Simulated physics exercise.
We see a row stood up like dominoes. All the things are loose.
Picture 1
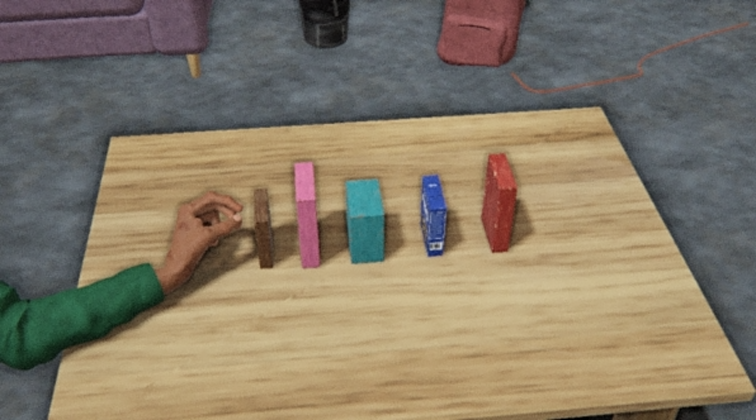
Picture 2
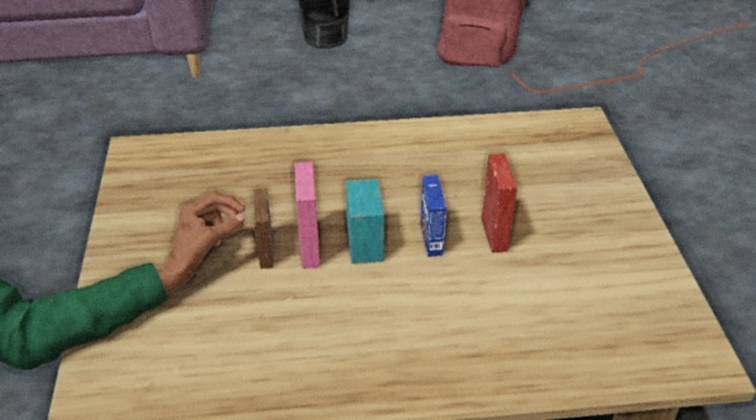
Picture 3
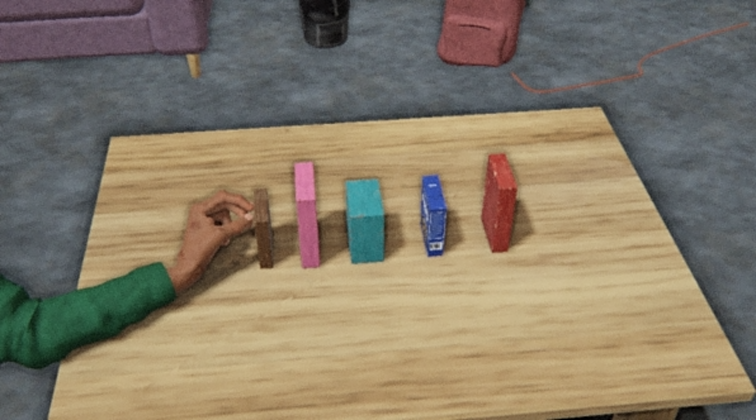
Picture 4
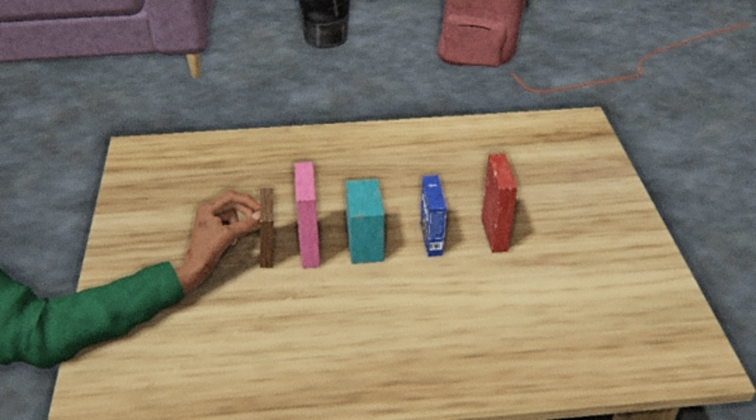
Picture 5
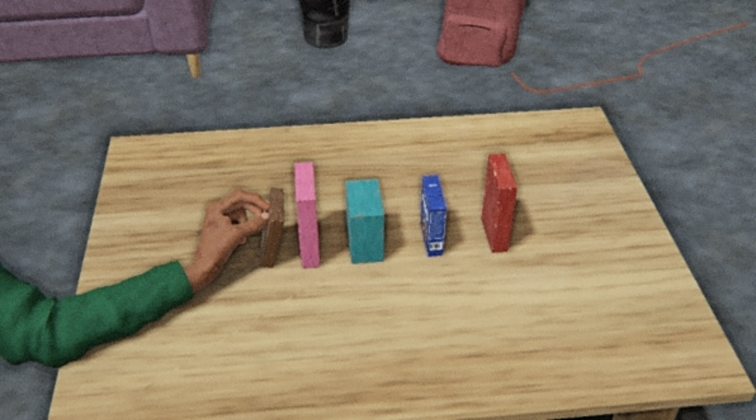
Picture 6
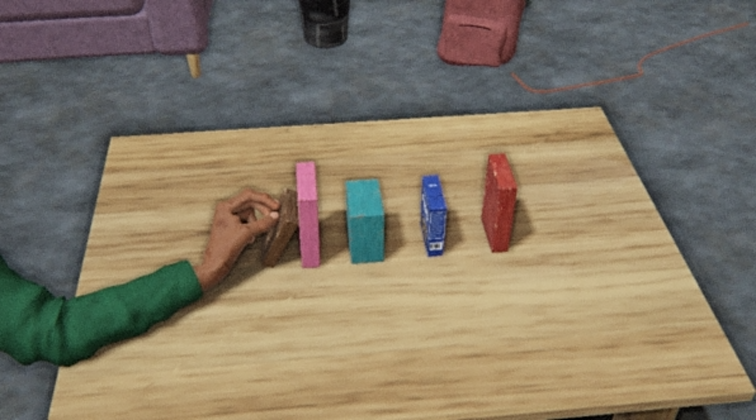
The footage shows a hand in a green sleeve moving right to push a brown board, which tilts rightward toward the pink board beside it, while the pink board, turquoise block, blue packet and red object stand still on a wooden table.
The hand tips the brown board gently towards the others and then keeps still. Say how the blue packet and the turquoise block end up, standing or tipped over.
The blue packet is still upright, the turquoise block is still upright.
Then, 0.10 s on from there, brown board 29° over; pink board turned 3° from how it was put.
Then, 0.40 s on from there, brown board 28° over.
Then, 0.60 s on from there, brown board 27° over.
Then, 0.90 s on from there, brown board 26° over.
In the end, all 3 unmoved. At the end, from the last picture's camera, blue packet near (433, 216), turquoise block near (364, 222).
